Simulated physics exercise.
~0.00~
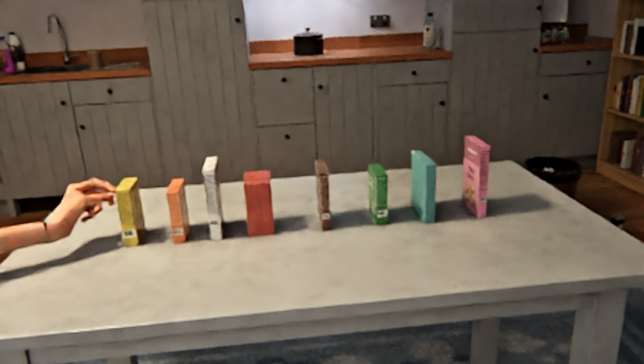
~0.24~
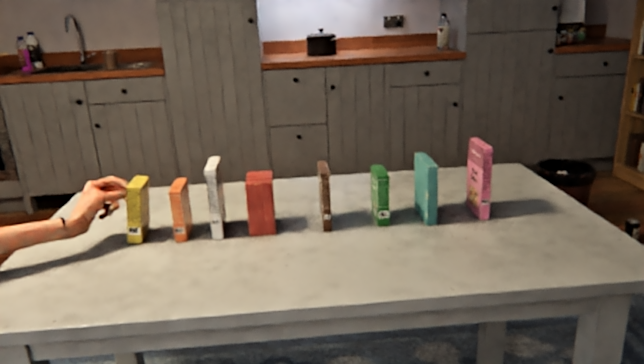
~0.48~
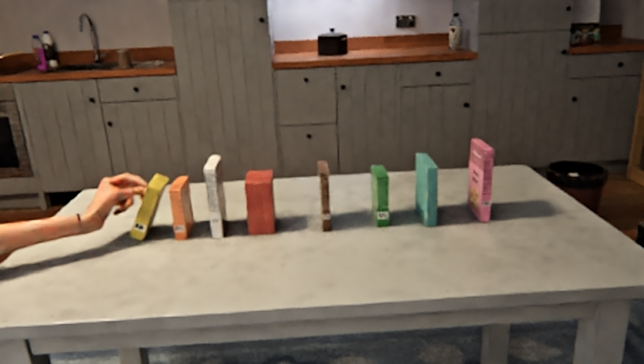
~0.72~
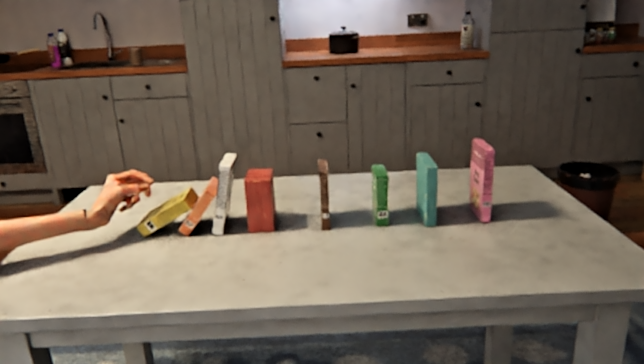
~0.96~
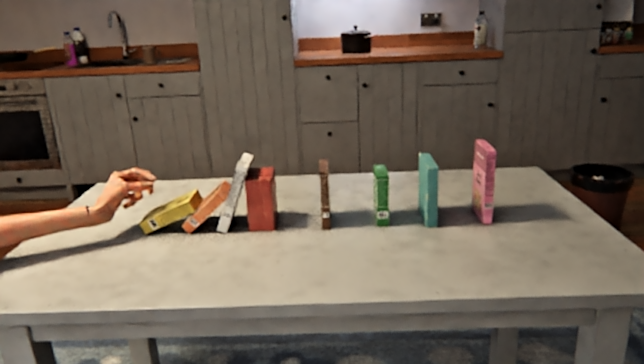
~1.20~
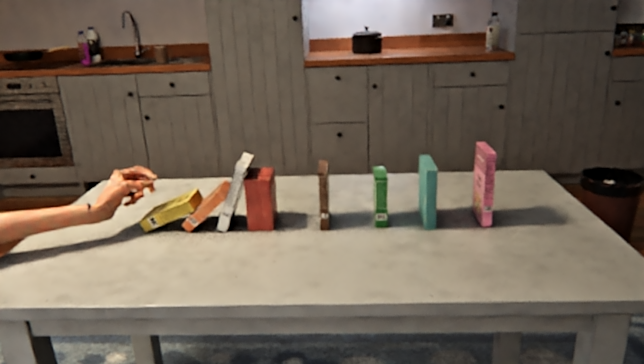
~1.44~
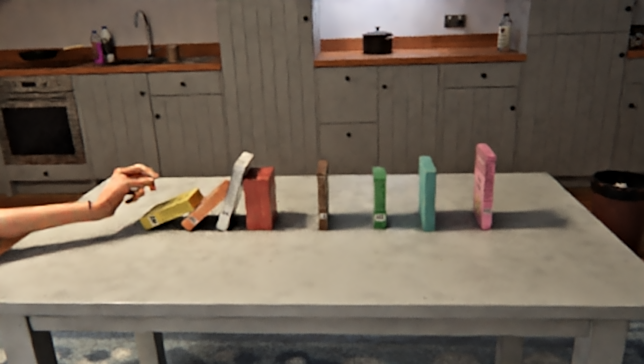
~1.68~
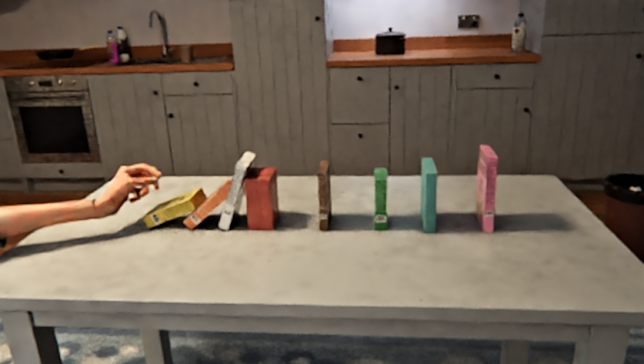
We see a hand tip a yellow packet rightward in a row of upright packets on a table, toppling it against an orange one, which tilts into a white one. The white packet leans on a red block, which stays standing along with the rest.
